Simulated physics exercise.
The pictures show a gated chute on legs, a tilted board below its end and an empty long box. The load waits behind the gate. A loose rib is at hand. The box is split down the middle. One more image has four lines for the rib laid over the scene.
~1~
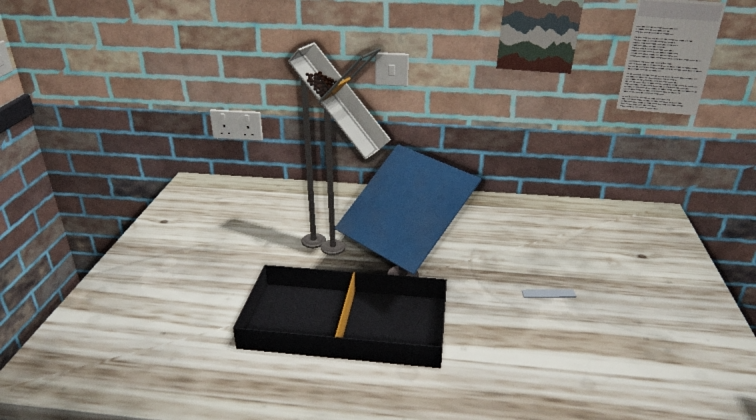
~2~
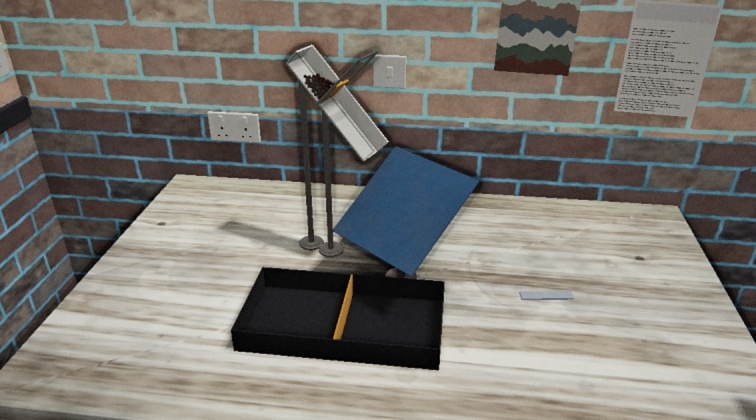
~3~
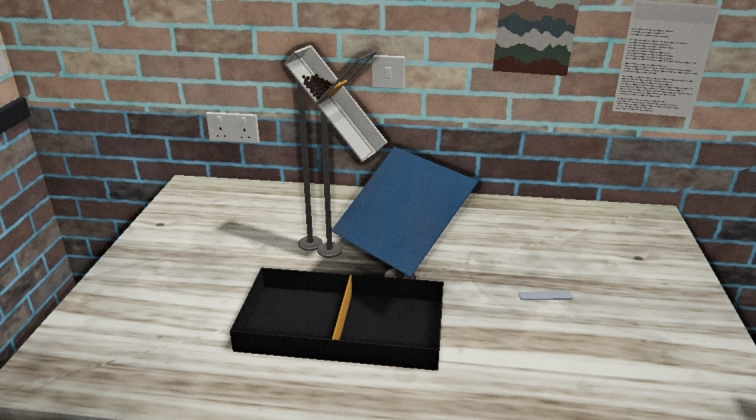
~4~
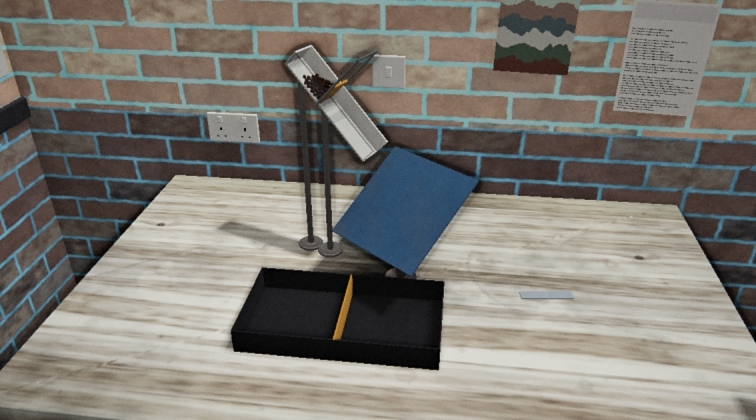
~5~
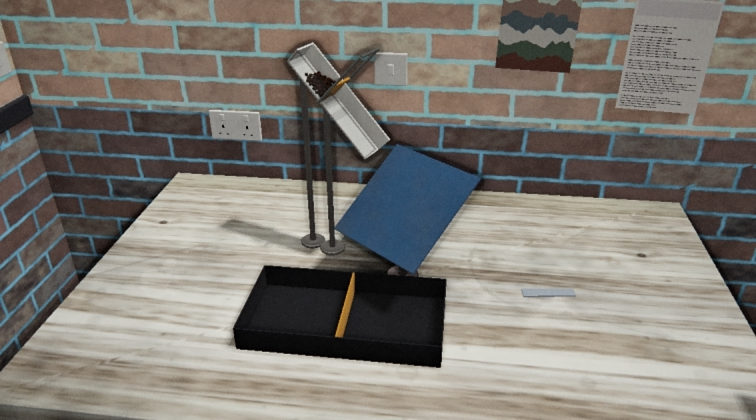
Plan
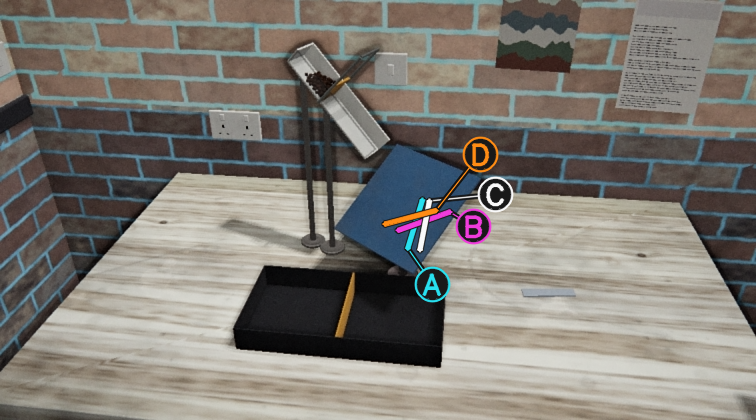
To begin with, a pale chute on thin dark legs holds a small cluster of brown berries behind its gate, above a tilted blue board and an empty, divided black box. The view shifts very slightly and then drifts back, while the berries, gate, board and box stay still.
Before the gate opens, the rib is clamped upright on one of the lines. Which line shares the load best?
B beats the others.
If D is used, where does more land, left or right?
Left.
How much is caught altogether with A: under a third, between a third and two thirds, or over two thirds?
Over two thirds.
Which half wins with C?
The right half.
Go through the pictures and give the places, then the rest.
Load behind the gate near (323, 82), allspice berries; lip of the chute near (373, 154), sloping fairly steeply, in the first picture.
Middle of the board near (403, 206), tilted fairly steeply; middle of its low edge near (369, 252); of its high edge near (435, 162), in the second picture.
Front corners of the box near (230, 331) and (439, 349); front end of its middle wall near (333, 340); gate still shut near (338, 86), in the third picture.
Middle of the load near (320, 84); lip near (370, 157), in the fourth picture.
Middle of the load near (322, 82); lip near (372, 154), in the fifth picture.
On the marked copy, line A from (422, 200) to (407, 248); line B from (449, 211) to (398, 230); line C from (429, 200) to (419, 249); line D from (435, 210) to (385, 224).
With A, of what is caught, a small share in the left half, the bulk in the right.
With B, of what is caught, close to half in the left half, close to half in the right.
With C, of what is caught, a small share in the left half, the bulk in the right.
With D, of what is caught, all but a few in the left half, a small share in the right.
